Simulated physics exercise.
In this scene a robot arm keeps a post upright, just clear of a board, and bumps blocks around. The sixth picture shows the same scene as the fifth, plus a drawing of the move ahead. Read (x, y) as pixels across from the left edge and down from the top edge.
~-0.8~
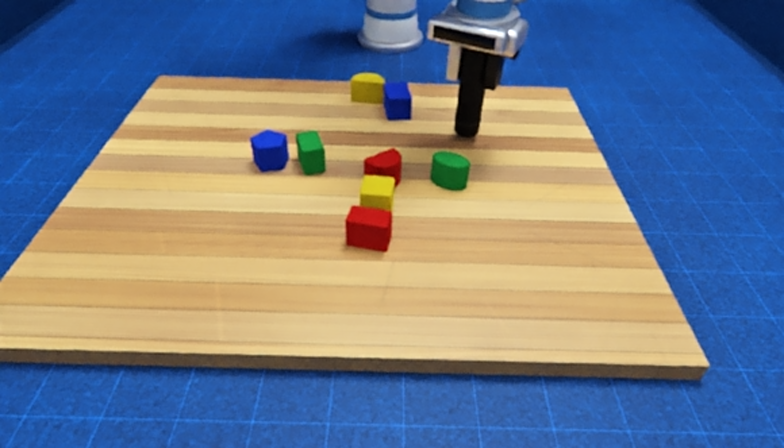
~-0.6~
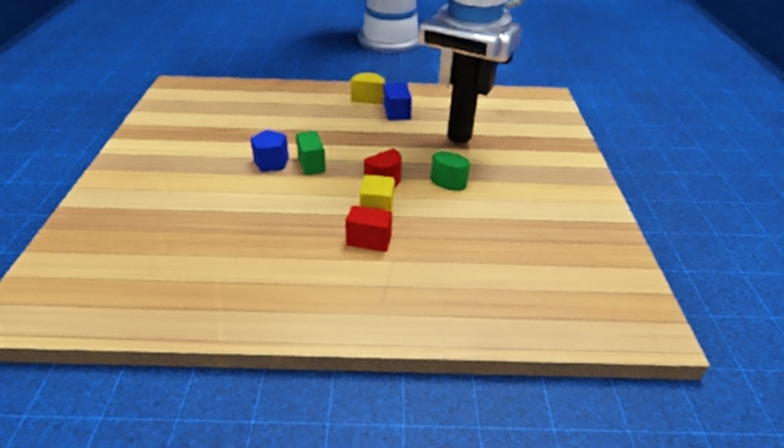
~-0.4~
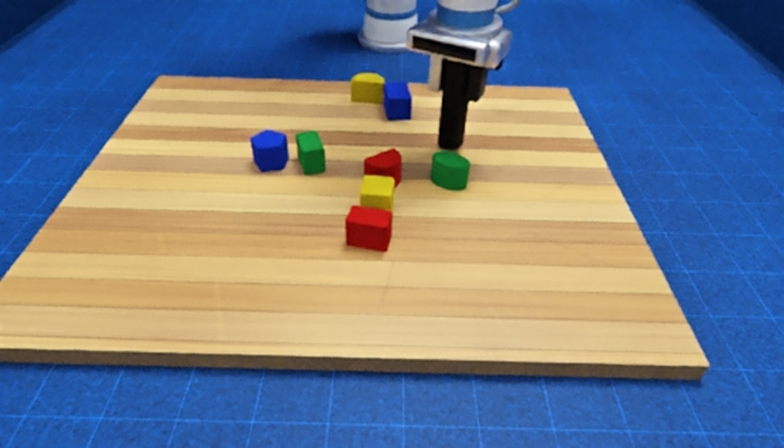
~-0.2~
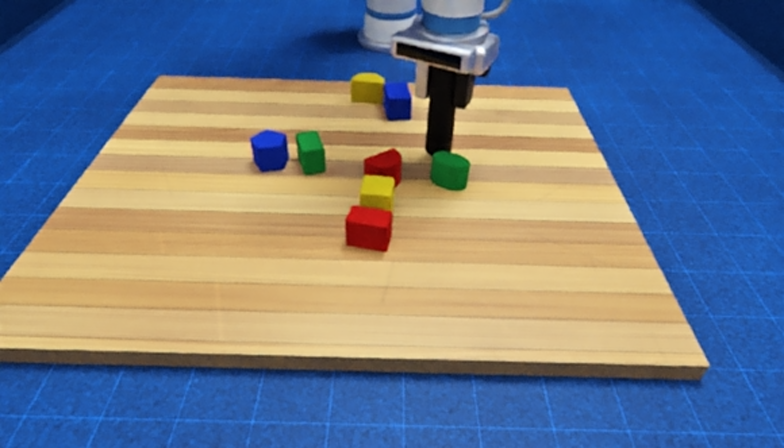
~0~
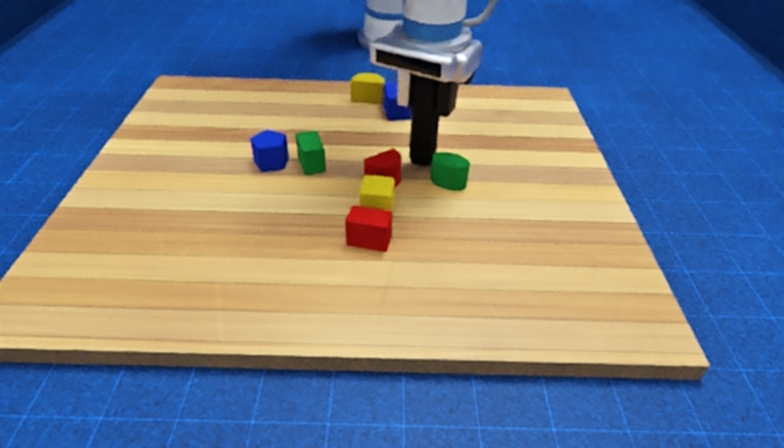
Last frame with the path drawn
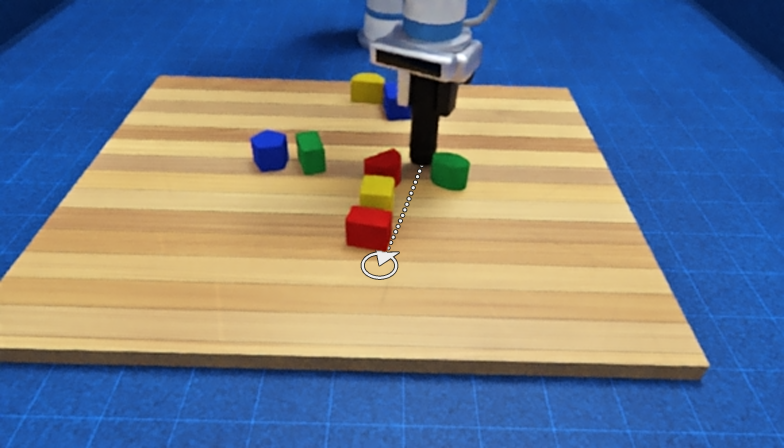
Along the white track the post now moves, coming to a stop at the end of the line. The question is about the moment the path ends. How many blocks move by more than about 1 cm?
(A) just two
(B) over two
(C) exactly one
Letter C.
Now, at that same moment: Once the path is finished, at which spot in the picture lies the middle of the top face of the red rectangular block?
It should be at about (351, 229).
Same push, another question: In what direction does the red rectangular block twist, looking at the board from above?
It goes round the way clock hands do.
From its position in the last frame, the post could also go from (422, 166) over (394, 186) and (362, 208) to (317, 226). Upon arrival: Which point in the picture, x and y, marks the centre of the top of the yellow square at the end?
It is at (349, 213).
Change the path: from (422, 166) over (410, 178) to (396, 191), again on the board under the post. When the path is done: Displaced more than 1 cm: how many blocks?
Moved: Just one.
Path on the board, from (422, 166) to (379, 265).
The first path, step by step. One third of the way, post at (411, 188); nothing pushed yet.
Two thirds of the way, post at (398, 221); yellow square at (372, 186).
At the end, post at (380, 258); red rectangular block at (351, 229), turned 90° clockwise; yellow square at (372, 186); green oval block in place.
